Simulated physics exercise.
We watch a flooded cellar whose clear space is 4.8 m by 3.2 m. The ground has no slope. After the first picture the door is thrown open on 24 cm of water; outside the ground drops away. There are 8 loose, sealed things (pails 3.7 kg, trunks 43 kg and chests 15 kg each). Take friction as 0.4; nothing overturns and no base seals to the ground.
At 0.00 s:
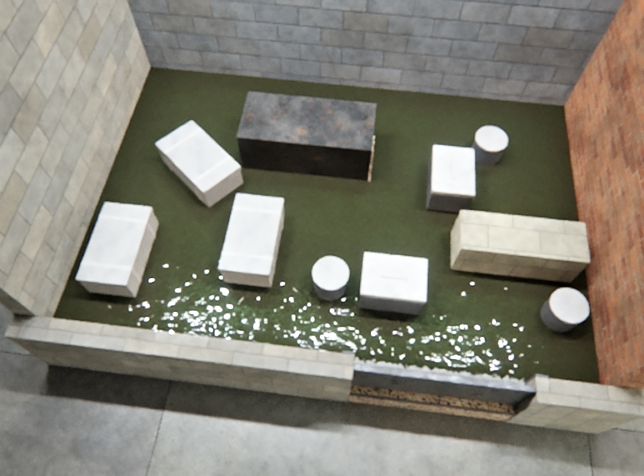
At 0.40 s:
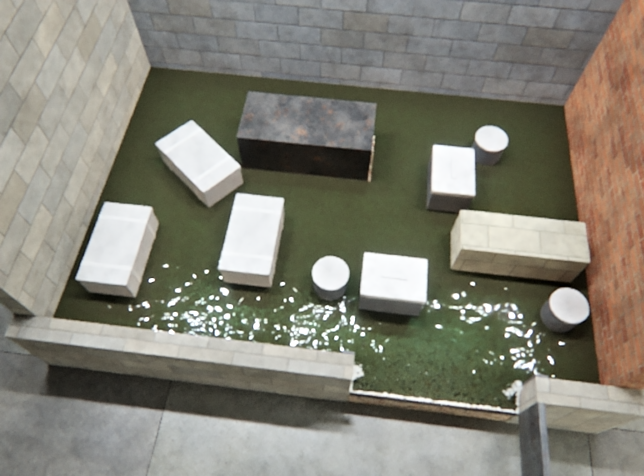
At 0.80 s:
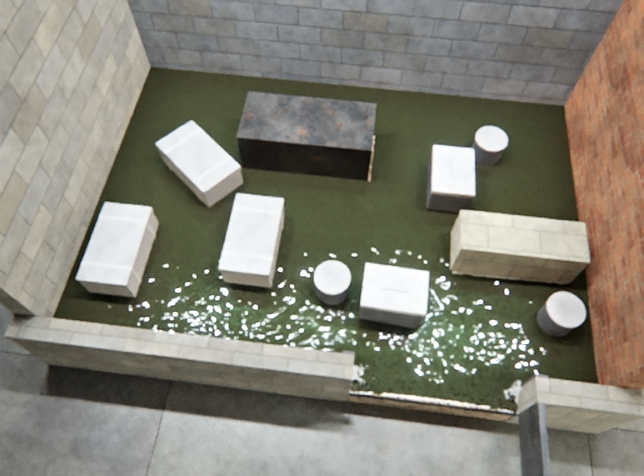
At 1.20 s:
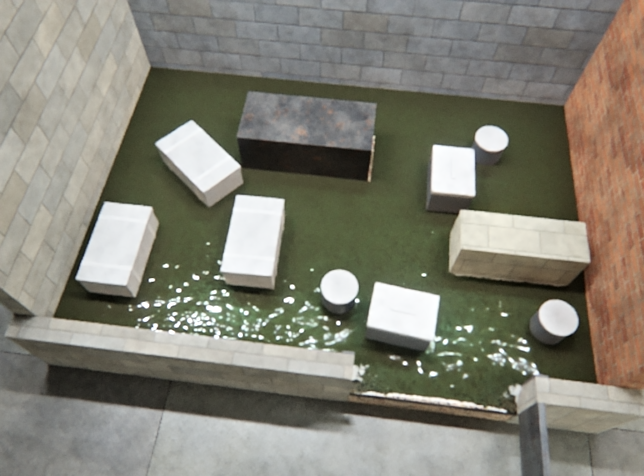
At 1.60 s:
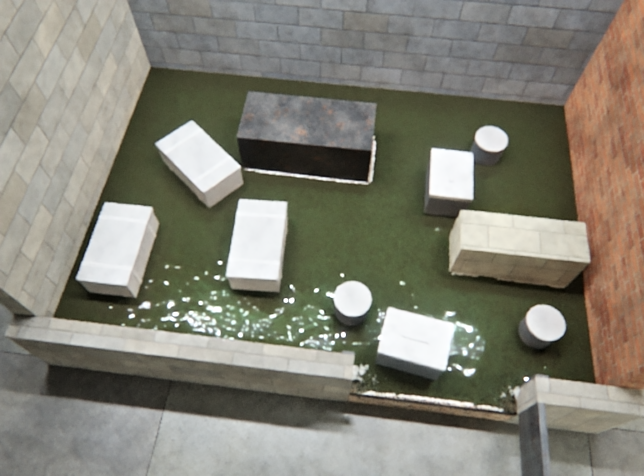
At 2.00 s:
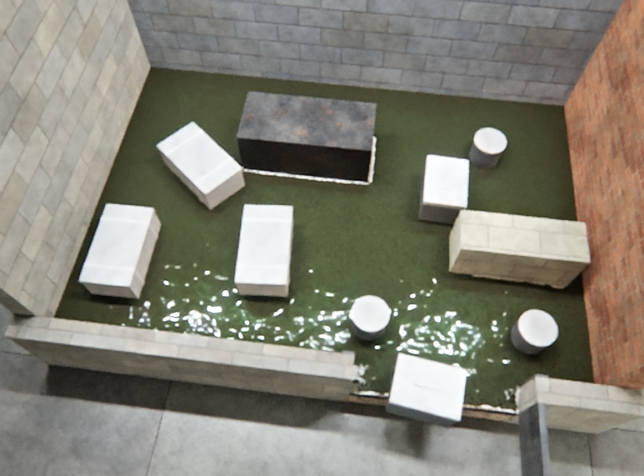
At the start, white blocks and cylinders stand in green water inside a walled space, around a dark block and a tan one. A gate in the front wall swings open, then a white block near it drifts forward into the opening, while nearby cylinders shift more slowly toward the front.
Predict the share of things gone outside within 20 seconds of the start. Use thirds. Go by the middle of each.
That comes to two thirds or more.
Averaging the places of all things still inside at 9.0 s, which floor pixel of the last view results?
Around (323, 252).
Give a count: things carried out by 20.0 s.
6 of them.
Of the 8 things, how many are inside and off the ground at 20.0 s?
At that moment 0.
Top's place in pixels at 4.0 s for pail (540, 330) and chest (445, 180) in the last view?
Around (514, 371) and (422, 236).
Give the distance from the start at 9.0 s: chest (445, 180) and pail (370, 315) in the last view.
In turn: Gone out, washed out.
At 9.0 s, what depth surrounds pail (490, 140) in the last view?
Roughly 15 cm.
After 4.0 s 2 of 8 are out; 6 afloat.
After 9.0 s 5 of 8 are out; 3 afloat.
After 16.0 s 6 of 8 are out; 0 afloat.
After 20.0 s 6 of 8 are out; 0 afloat.
